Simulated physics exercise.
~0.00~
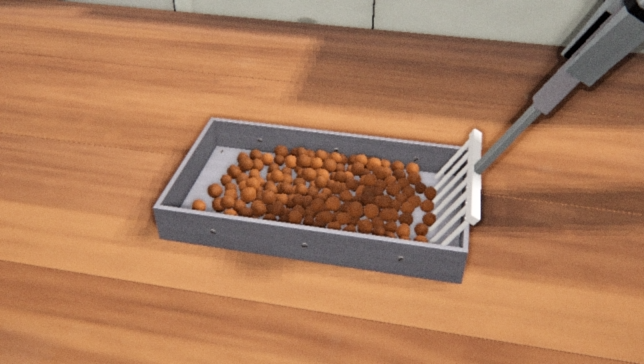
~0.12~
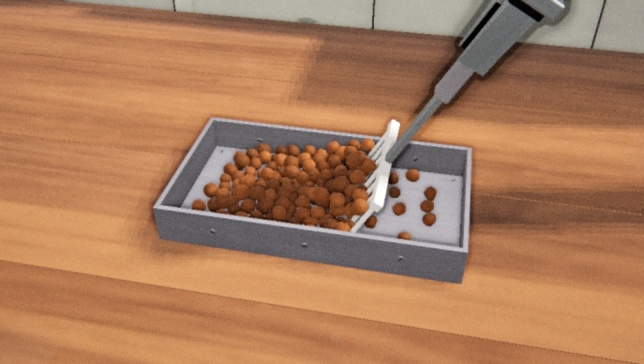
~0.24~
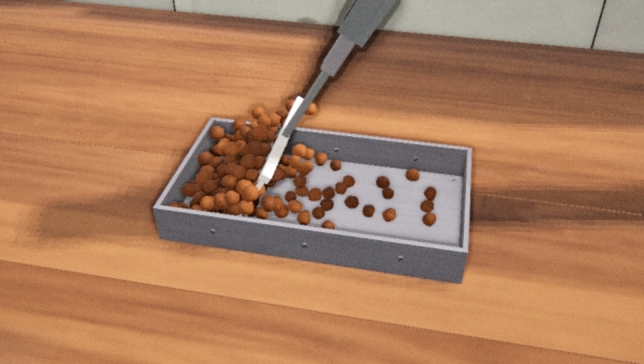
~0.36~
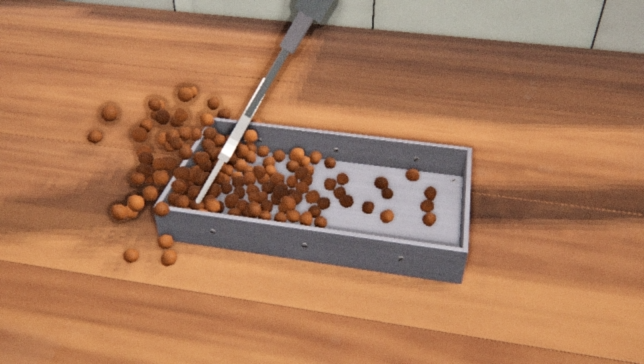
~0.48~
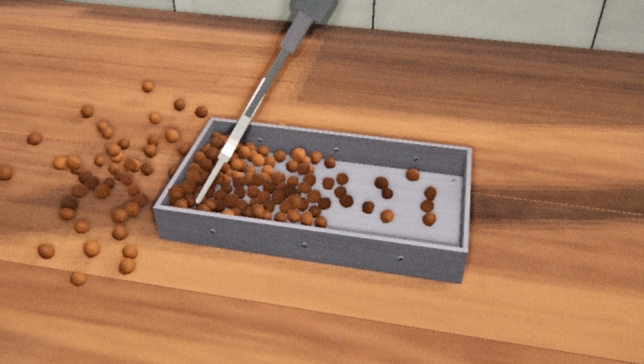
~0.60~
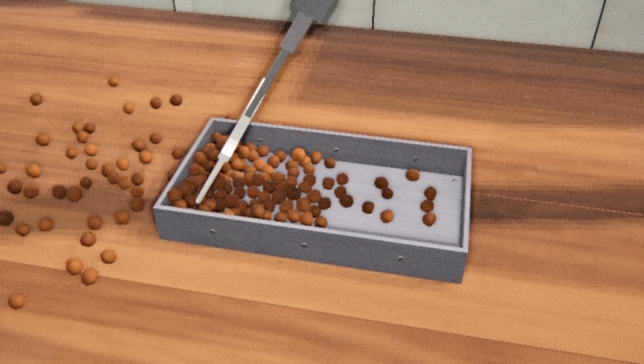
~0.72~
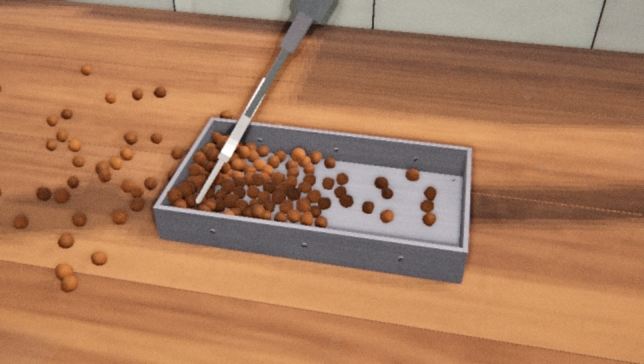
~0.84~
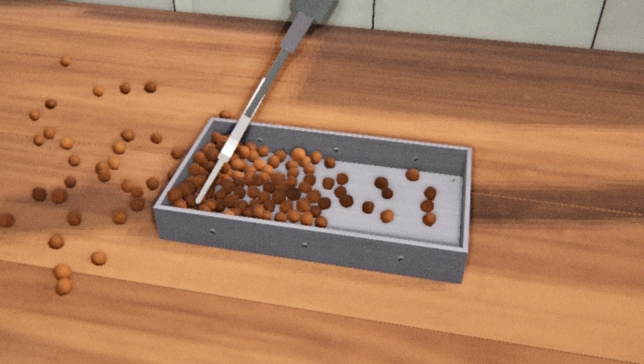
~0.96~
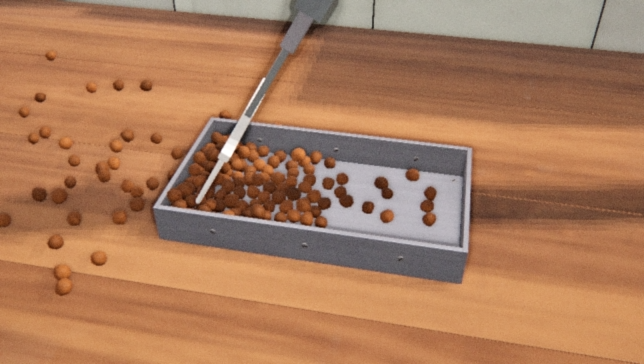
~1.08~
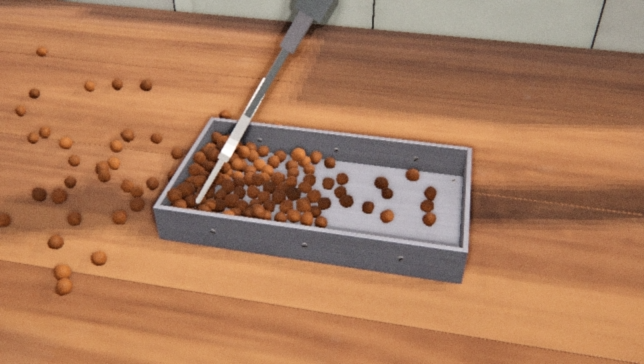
A fork held by a machine swept left through a gray tin of hazelnuts, heaping them against the far end until many spilled over onto the wooden table, where they scattered and settled while the fork stayed still among those left inside.
